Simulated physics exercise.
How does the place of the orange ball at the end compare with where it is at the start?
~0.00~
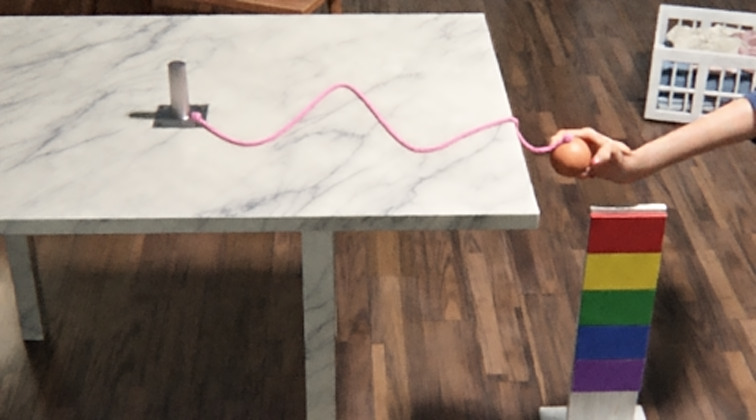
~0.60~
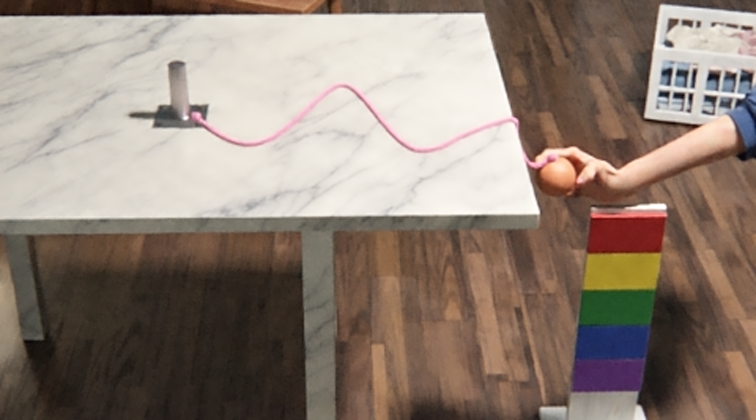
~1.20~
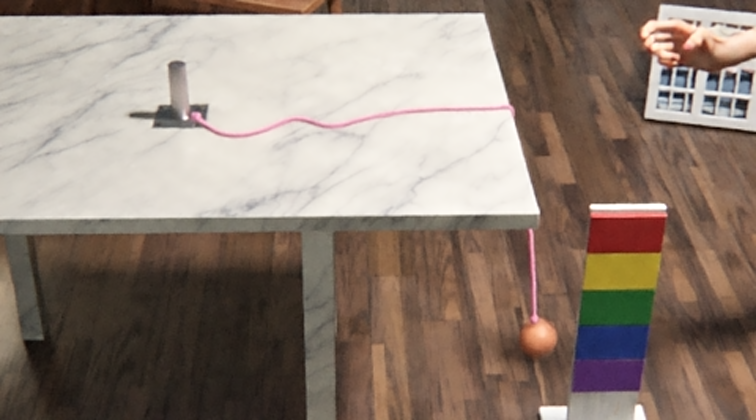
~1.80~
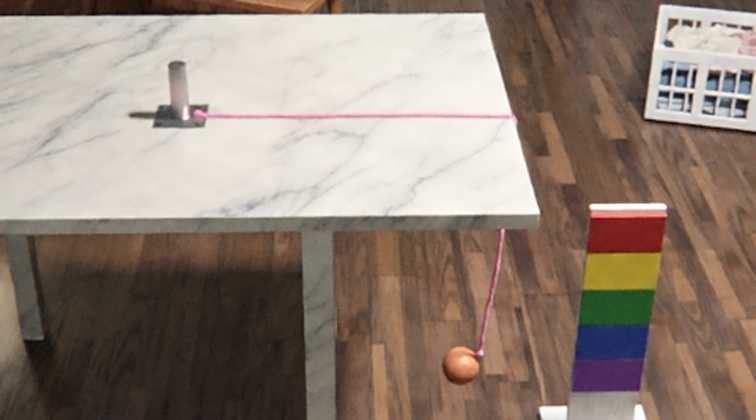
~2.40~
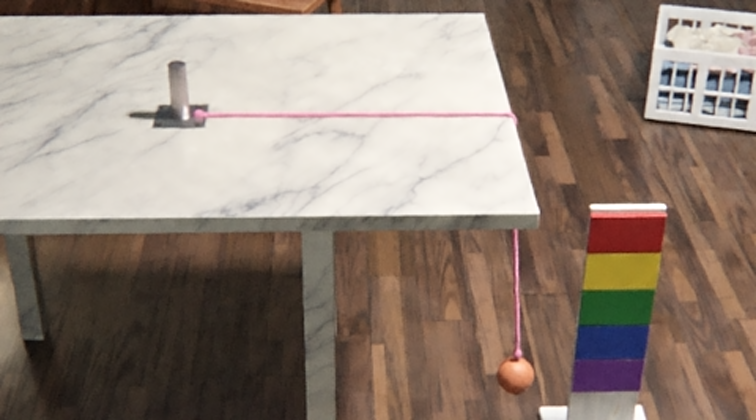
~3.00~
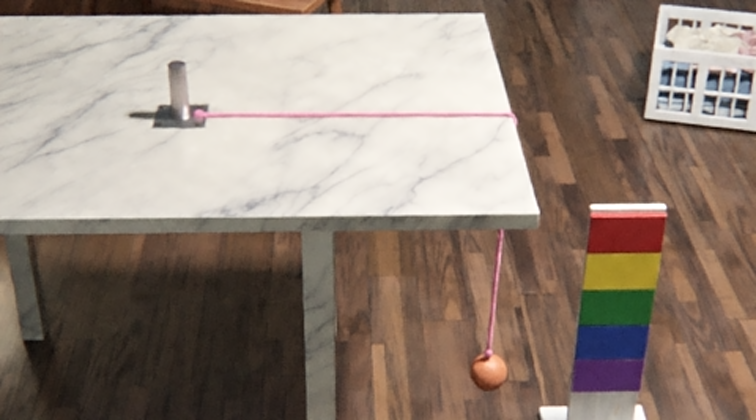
At the start the ball is held in a hand just off the right edge of the table, above the striped board. At the end it hangs on the cord below the tabletop, lower and further left, level with the purple band.
